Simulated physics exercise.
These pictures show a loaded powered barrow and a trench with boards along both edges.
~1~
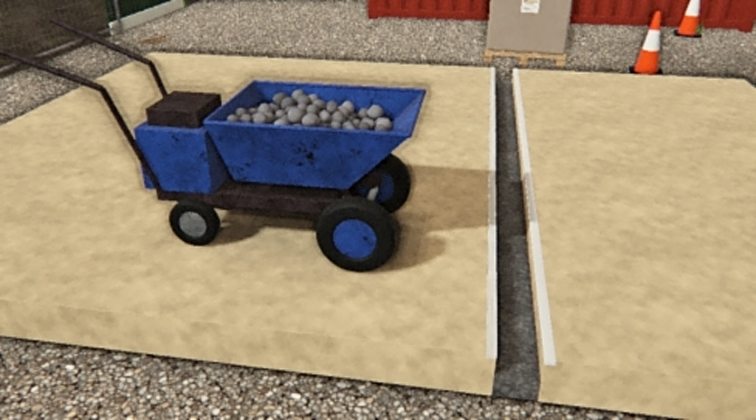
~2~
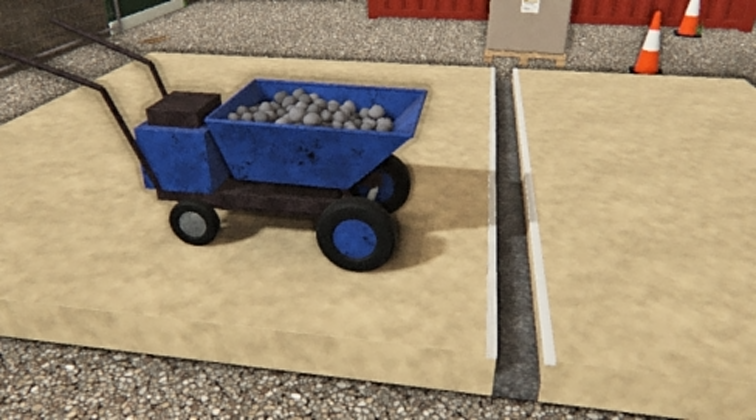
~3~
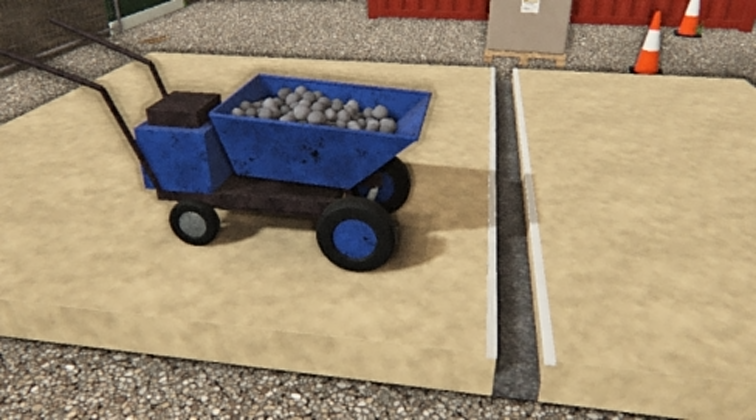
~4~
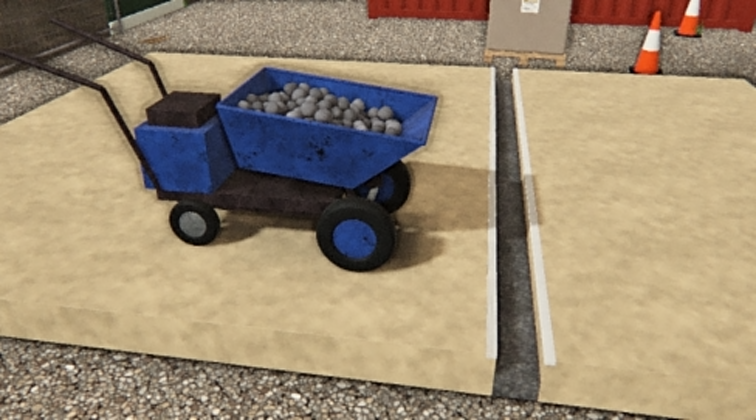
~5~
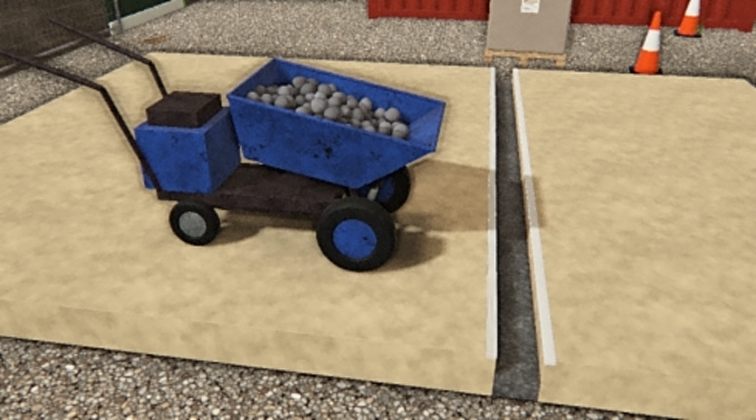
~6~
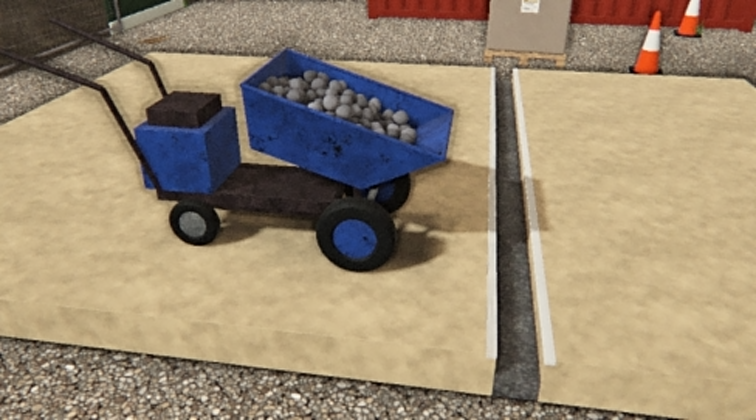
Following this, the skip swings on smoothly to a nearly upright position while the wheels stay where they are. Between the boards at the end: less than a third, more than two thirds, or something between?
It will put a third to two thirds into the trench.
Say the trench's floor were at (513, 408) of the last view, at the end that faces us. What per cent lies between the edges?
Near 70 %.
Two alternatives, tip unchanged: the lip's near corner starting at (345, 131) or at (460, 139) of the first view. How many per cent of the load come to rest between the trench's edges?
You'd see around 30 per cent the first time and around 10 per cent the second.
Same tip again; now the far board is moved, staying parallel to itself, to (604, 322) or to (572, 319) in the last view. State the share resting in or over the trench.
For the first it's 90 per cent, for the second 70 per cent.
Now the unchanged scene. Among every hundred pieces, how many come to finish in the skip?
Around 15 %.
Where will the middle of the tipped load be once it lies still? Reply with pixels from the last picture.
Resting centre, last picture - approx. (520, 248).
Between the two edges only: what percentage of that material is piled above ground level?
Something like 40 in a hundred.
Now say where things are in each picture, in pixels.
In the first picture, lip of the skip at (409, 135), level; top of the load at (302, 118), round cobbles; first edge of the trench at (492, 311); far edge at (545, 316), the trench under half as wide as the skip, and about half as deep as wide.
In the second picture, lip of the skip at (411, 136), level; top of the load at (291, 124).
In the third picture, lip of the skip at (416, 139), tipped barely; top of the load at (295, 121).
In the fourth picture, lip of the skip at (424, 144), tipped a little; top of the load at (293, 108).
In the fifth picture, lip of the skip at (433, 150), tipped a little; top of the load at (301, 103).
In the sixth picture, lip of the skip at (443, 159), tipped clearly; top of the load at (301, 100); first edge of the trench at (492, 311); far edge at (545, 316).
Soon after the last picture, skip tipped steeply; all in the skip.
A little later, skip tipped right over; most in the skip; a stray few short of the trench; a small part in or heaped over the trench; a stray few falling.
Later still, skip tipped right over; about a quarter in the skip; a small part short of the trench; about half in or heaped over the trench; about a quarter beyond it.
By the end, skip tipped right over; a small part in the skip; a small part short of the trench; about half in or heaped over the trench; about a quarter beyond it.
